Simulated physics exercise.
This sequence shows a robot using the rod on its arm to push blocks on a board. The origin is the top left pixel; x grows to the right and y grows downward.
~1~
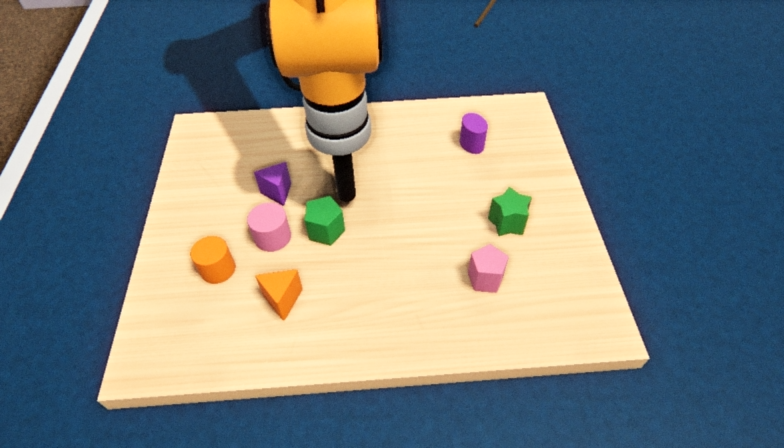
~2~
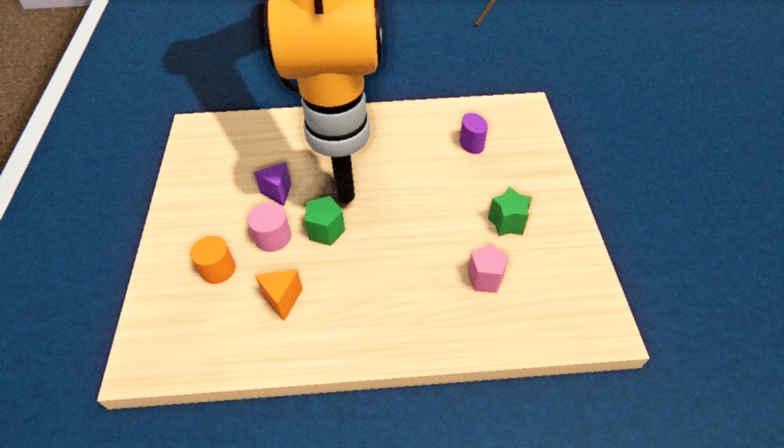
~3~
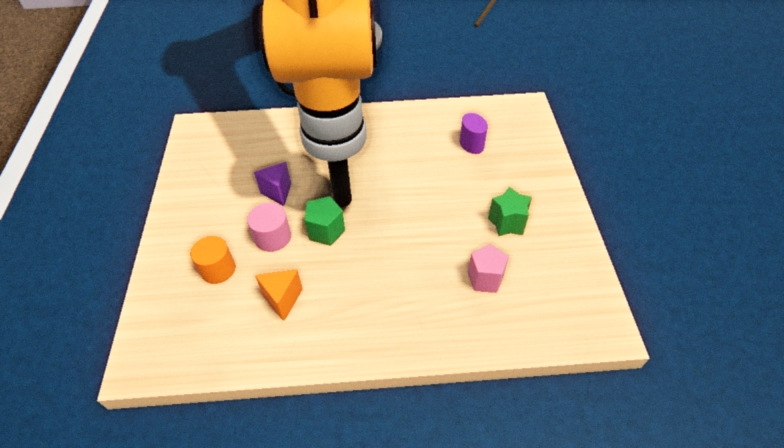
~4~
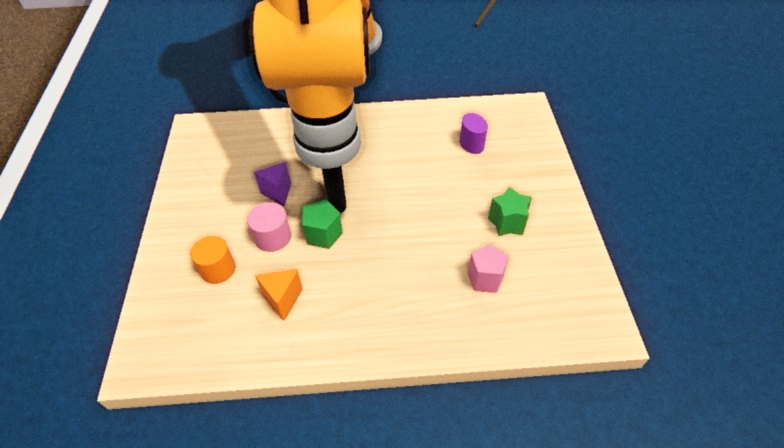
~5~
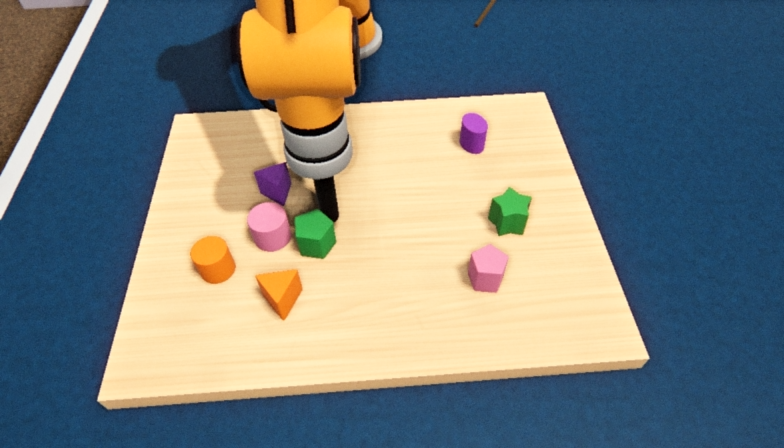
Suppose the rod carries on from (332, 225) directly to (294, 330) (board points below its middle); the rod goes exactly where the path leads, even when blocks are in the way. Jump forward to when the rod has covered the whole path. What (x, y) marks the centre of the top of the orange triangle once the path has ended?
Its top middle is near (235, 316).
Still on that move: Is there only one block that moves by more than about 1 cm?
No, that is not what happens.
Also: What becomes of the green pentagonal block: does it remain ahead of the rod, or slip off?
Once the path is finished, the green pentagonal block lies beside or behind the rod.
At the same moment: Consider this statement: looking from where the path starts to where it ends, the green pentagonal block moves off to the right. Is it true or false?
Verdict: True.
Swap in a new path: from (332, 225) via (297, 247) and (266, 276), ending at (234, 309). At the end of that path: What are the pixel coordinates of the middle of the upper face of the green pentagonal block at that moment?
I'd say the green pentagonal block ends with its top centre at (290, 261).
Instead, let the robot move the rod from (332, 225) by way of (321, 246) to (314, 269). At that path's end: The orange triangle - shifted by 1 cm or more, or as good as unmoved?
Here the orange triangle moves off its spot.
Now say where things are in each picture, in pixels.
In the first picture, lower end of the rod (347, 196), tops of blocks, pink cylinder (266, 216), orange triangle (277, 282), green pentagonal block (322, 210).
In the second picture, rod (346, 197), blocks as before.
In the third picture, rod (343, 201), blocks as before.
In the fourth picture, rod (338, 208), green pentagonal block (319, 214).
In the fifth picture, rod (330, 217), pink cylinder (266, 216), orange triangle (277, 282), green pentagonal block (312, 224).
What follows on the original path. One third of the way, rod (319, 250); green pentagonal block (293, 254).
Two thirds of the way, rod (306, 285); orange triangle (253, 307), turned 45° clockwise; green pentagonal block (274, 283), turned 30° clockwise.
At the end, rod (292, 323); pink cylinder not moved; orange triangle (235, 316), turned 60° clockwise; green pentagonal block (263, 294), turned 55° clockwise.
